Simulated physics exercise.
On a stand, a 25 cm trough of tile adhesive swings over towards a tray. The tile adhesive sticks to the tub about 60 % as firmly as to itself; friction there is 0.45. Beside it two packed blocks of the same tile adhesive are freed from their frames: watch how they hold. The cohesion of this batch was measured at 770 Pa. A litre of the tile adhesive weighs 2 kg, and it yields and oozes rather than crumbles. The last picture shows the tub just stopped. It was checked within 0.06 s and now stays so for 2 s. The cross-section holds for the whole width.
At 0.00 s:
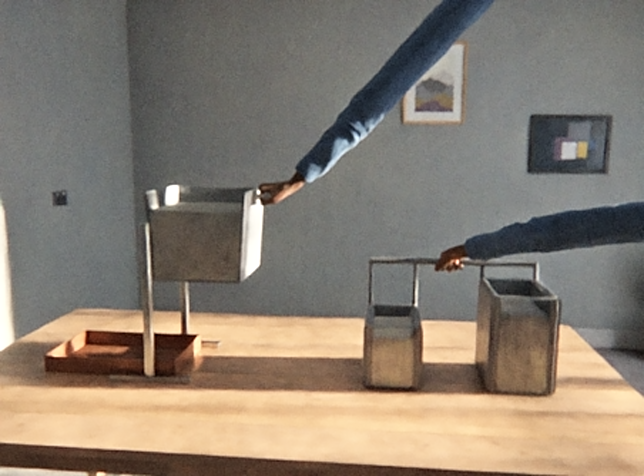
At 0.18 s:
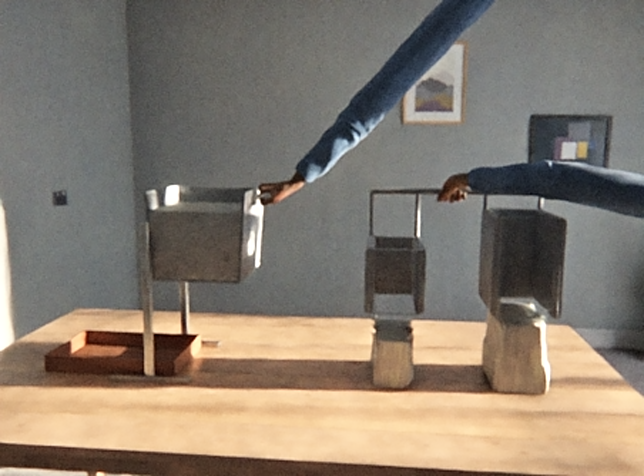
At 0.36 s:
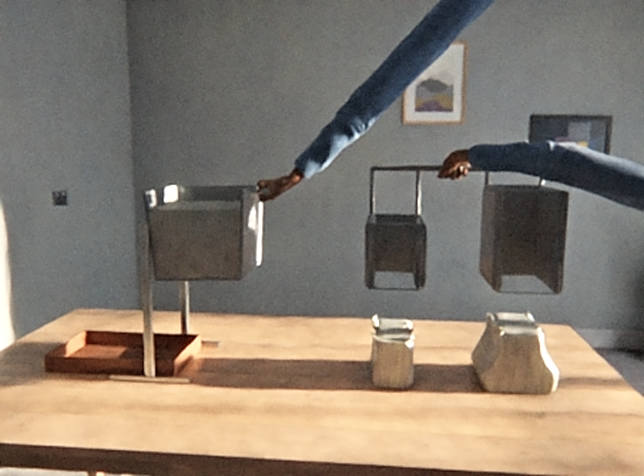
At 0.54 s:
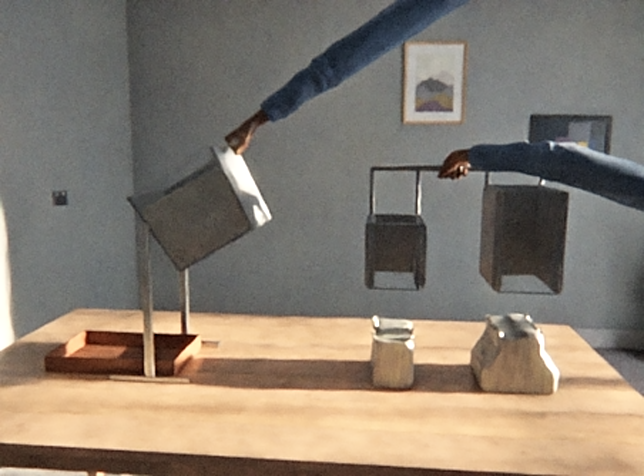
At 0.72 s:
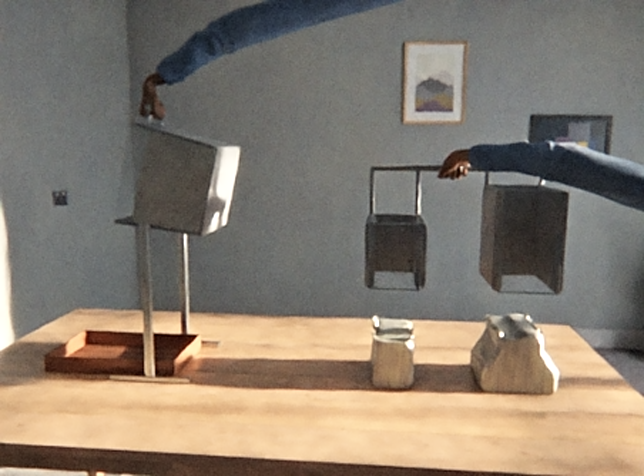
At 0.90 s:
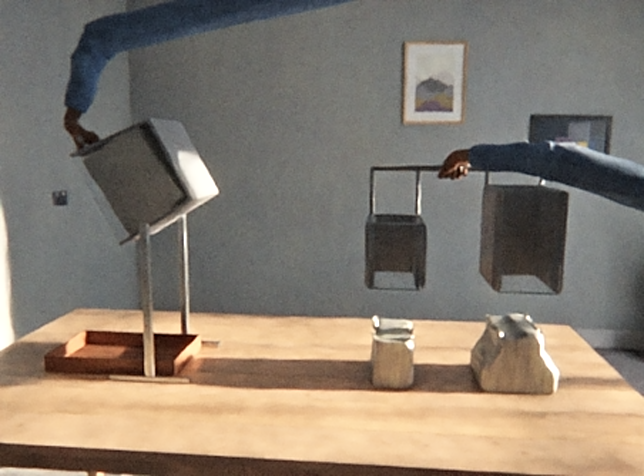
One arm lifted two joined metal molds off a pair of grey blocks, and the larger block on the right slumped wider; then another arm swung a grey tub up and over to the left.
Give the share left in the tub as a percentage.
About 0 %.
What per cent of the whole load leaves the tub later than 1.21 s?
Near 0 %.
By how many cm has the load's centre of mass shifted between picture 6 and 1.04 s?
Some 14 cm.
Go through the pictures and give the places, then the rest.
The first picture shows handle-side rim at (242, 194), tilt 0 degrees; top of the tile adhesive at (235, 211); blocks stand 15 cm, 23 cm (left to right).
The second picture shows handle-side rim at (242, 194), tilt 0 degrees; top of the tile adhesive at (235, 211); blocks stand 15 cm, 21 cm (left to right).
The third picture shows handle-side rim at (241, 191), tilt 2 degrees; top of the tile adhesive at (233, 209); blocks stand 15 cm, 18 cm (left to right).
The fourth picture shows handle-side rim at (210, 148), tilt 31 degrees; top of the tile adhesive at (219, 169); blocks stand 15 cm, 17 cm (left to right).
The fifth picture shows handle-side rim at (130, 125), tilt 78 degrees; top of the tile adhesive at (154, 133); blocks stand 15 cm, 17 cm (left to right).
The sixth picture shows handle-side rim at (72, 157), tilt 118 degrees; top of the tile adhesive at (139, 129); blocks stand 15 cm, 17 cm (left to right).
After 1.04 s, the tub is at 118 degrees and holds 48 %.
After 1.21 s, the tub is at 118 degrees and holds 0 %.
After 1.38 s, the tub is at 118 degrees and holds 0 %.
After 1.55 s, the tub is at 118 degrees and holds 0 %.
After 2.90 s, at the end, the tub is at 118 degrees and holds 0 %.
